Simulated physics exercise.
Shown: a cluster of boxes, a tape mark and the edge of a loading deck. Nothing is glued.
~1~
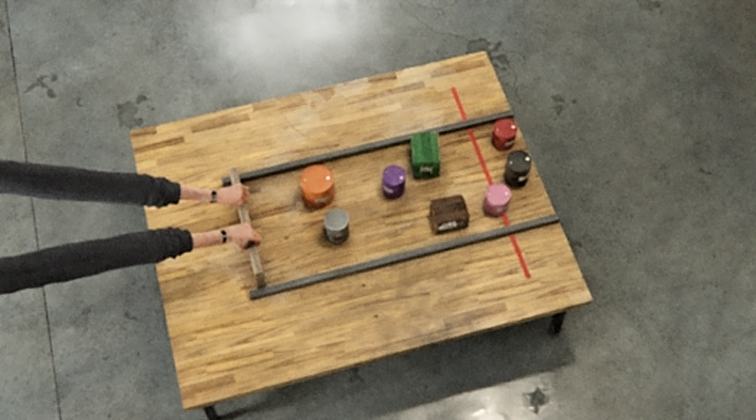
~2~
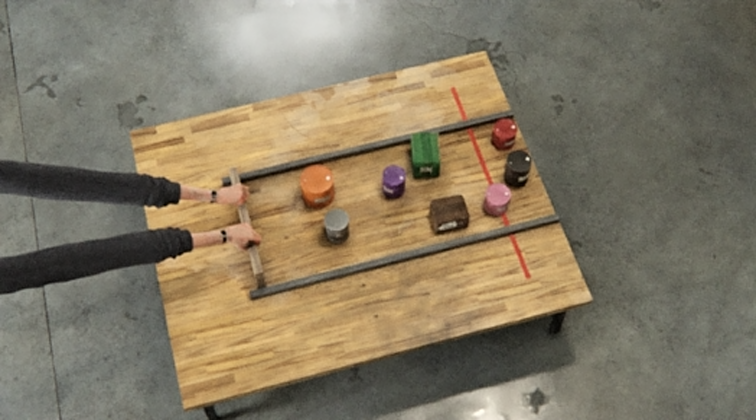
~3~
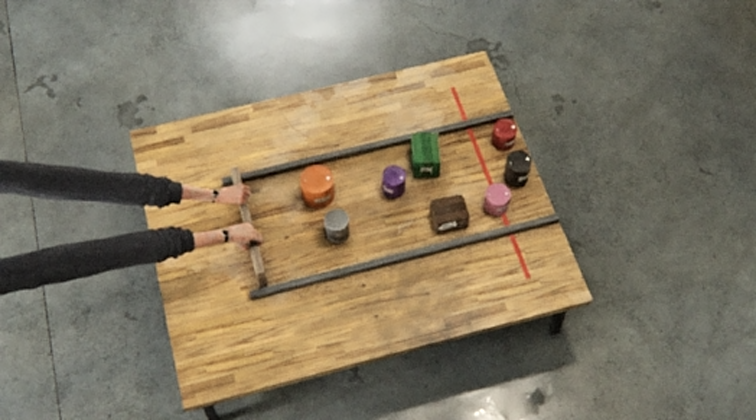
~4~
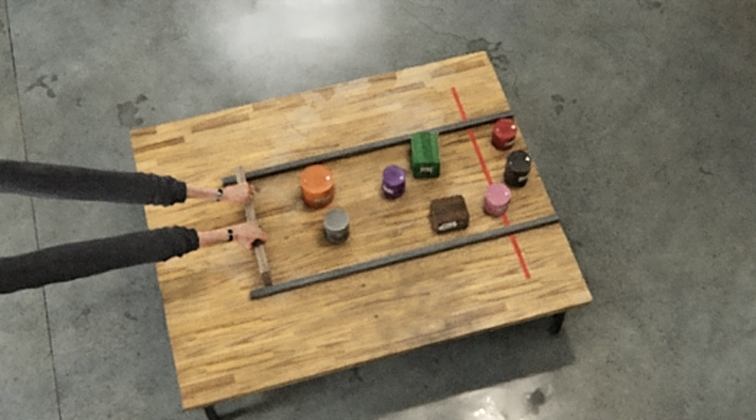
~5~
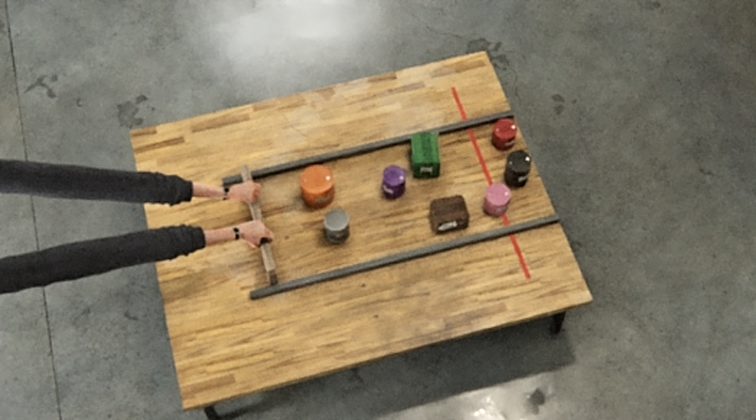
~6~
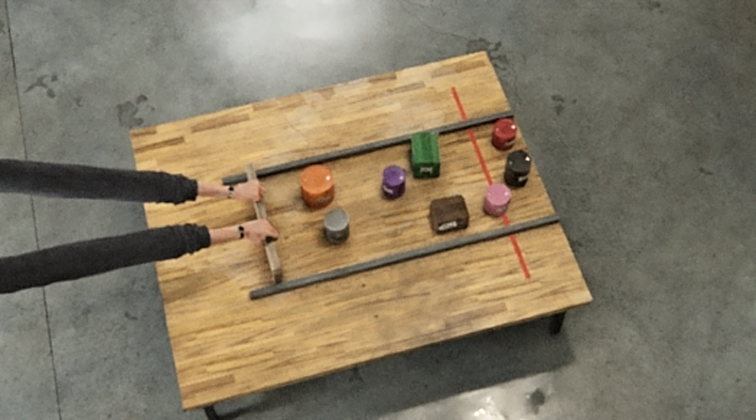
The clip shows two hands holding a wooden plank between dark rails on a wooden table and sliding it slightly right toward orange and grey containers, while these and the other coloured containers and boxes near a red line stay still.
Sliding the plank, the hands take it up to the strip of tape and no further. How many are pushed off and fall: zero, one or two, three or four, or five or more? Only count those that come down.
Seems the ones that don't stay up number one or at most two, for sure.
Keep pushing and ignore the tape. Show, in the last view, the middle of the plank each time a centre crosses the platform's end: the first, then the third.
I'd put it close to (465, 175) and later close to (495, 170).
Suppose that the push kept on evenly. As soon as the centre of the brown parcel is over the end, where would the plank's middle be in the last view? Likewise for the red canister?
Approx. (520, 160) / approx. (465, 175) for the other.
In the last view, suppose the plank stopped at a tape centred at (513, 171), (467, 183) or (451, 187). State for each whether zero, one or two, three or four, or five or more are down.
One after another: Three to four; no fall at all; no fall at all.
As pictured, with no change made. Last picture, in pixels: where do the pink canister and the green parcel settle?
First object about (537, 190); second object about (517, 127).
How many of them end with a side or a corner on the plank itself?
It ends up touching 3.
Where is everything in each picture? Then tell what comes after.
The first picture shows red canister (504, 135); black canister (518, 169); pink canister (497, 199); plank (247, 227); tape (489, 177).
The second picture shows black canister (518, 169); orange canister (318, 187).
The third picture shows pink canister (497, 200); grey pail (337, 227).
The fourth picture shows red canister (504, 135); purple canister (394, 182).
The fifth picture shows black canister (518, 169); green parcel (426, 155).
The sixth picture shows red canister (504, 135); black canister (518, 169); pink canister (497, 200); plank (264, 223); tape (489, 177).
Soon after, none off yet; red canister at rest near (504, 135); black canister at rest near (518, 169); pink canister at rest near (497, 200).
At rest, the number that fall off is one or two; fallen, red canister.
